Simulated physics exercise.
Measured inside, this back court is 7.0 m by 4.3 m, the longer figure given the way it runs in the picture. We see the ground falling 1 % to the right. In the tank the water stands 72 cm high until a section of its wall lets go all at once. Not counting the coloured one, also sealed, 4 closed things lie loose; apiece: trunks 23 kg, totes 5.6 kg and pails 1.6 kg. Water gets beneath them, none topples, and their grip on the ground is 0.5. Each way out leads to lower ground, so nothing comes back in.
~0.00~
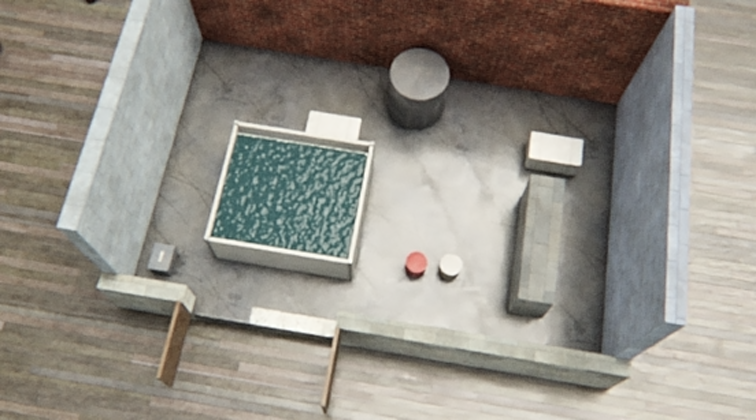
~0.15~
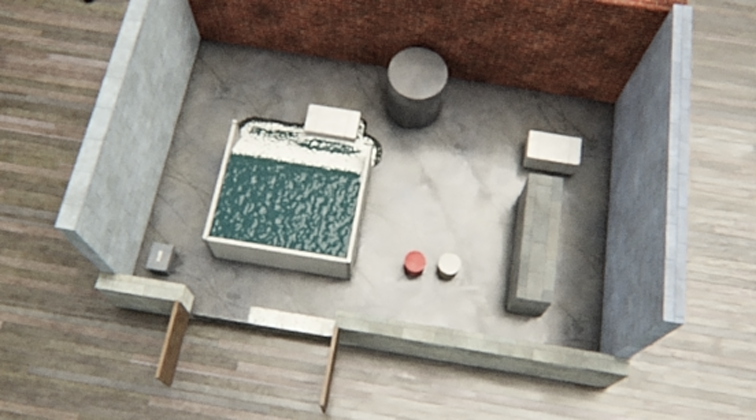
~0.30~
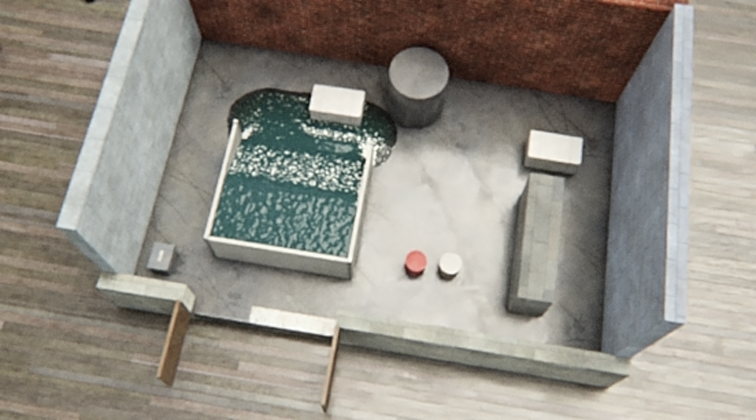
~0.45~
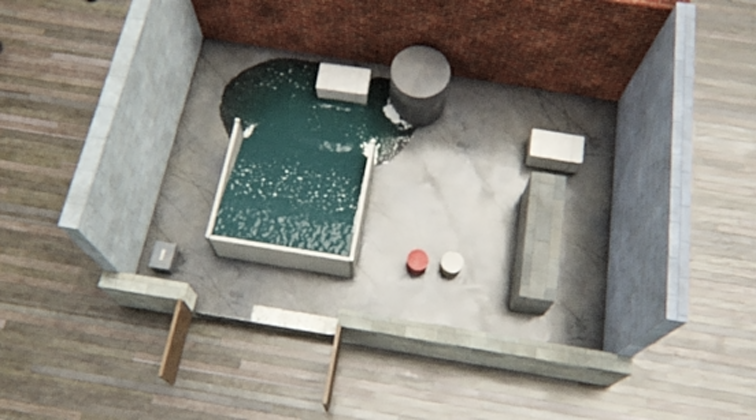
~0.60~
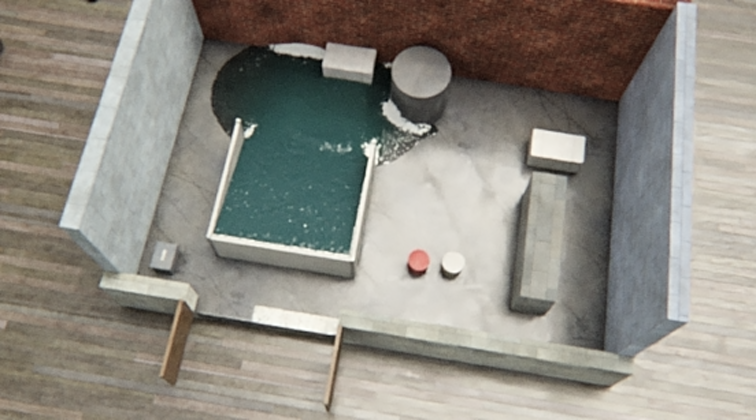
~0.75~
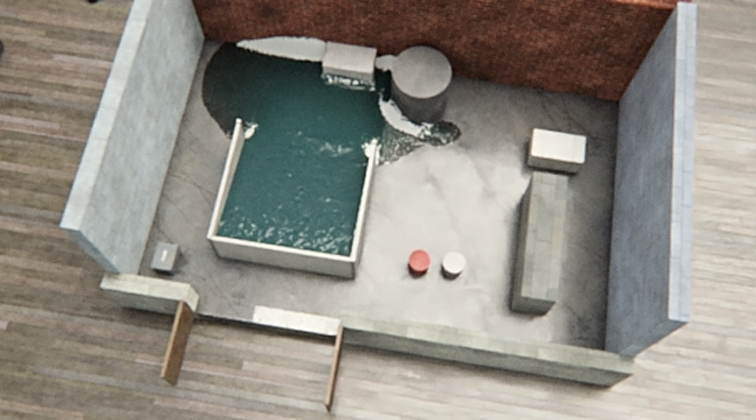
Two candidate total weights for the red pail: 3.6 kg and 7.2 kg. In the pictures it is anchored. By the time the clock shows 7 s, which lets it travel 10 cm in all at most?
Chances are it needs the bigger mass.
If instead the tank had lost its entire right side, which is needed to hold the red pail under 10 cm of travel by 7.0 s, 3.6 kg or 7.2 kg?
That way round, neither mass holds.
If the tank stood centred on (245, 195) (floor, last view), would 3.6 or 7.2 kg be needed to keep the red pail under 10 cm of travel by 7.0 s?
In that case, simply put, both options fail.
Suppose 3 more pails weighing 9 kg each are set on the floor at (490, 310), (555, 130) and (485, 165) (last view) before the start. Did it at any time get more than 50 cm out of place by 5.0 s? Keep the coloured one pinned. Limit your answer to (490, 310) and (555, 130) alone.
First one stayed within, second went beyond.
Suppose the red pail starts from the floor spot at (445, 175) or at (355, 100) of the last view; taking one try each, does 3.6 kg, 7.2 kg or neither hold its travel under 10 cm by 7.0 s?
In that order: Neither is enough; neither holds.
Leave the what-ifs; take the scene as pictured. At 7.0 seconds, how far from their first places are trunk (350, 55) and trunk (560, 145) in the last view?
200 cm and 80 cm.
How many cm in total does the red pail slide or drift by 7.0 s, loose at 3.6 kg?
Some 40 cm in all.
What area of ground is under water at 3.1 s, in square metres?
About 22 m2.
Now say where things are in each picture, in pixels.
The red pail at (417, 262) rests on the ground; water covers 3.5 m2; 0 of 5 have shifted, in the first frame.
The red pail at (415, 261) rests on the ground; 4.5 m2 under water; 1 of 5 have shifted, in the second frame.
The red pail at (416, 261), on the bottom; 6.0 m2 under water; 1 of 5 have shifted, in the third frame.
The red pail at (418, 260), on the bottom; 7.7 m2 under water; 1 of 5 have shifted, in the fourth frame.
The red pail at (419, 260) rests on the ground; 8.9 m2 under water; 1 of 5 have shifted, in the fifth frame.
The red pail at (420, 260), on the bottom; water covers 9.5 m2; 1 of 5 have shifted, in the sixth frame.
After 1.4 s the red pail would be 0 cm from its start with 3.6 kg and 0 cm from its start with 7.2 kg; 0 cm of water round it then.
After 3.1 s the red pail would be 0 cm from its start with 3.6 kg and 0 cm from its start with 7.2 kg; 0 cm of water round it then.
After 4.9 s the red pail would be 0 cm from its start with 3.6 kg and 0 cm from its start with 7.2 kg; 2 cm of water round it then.
After 7.0 s the red pail would be 30 cm from its start with 3.6 kg and 0 cm from its start with 7.2 kg; 4 cm of water round it then.
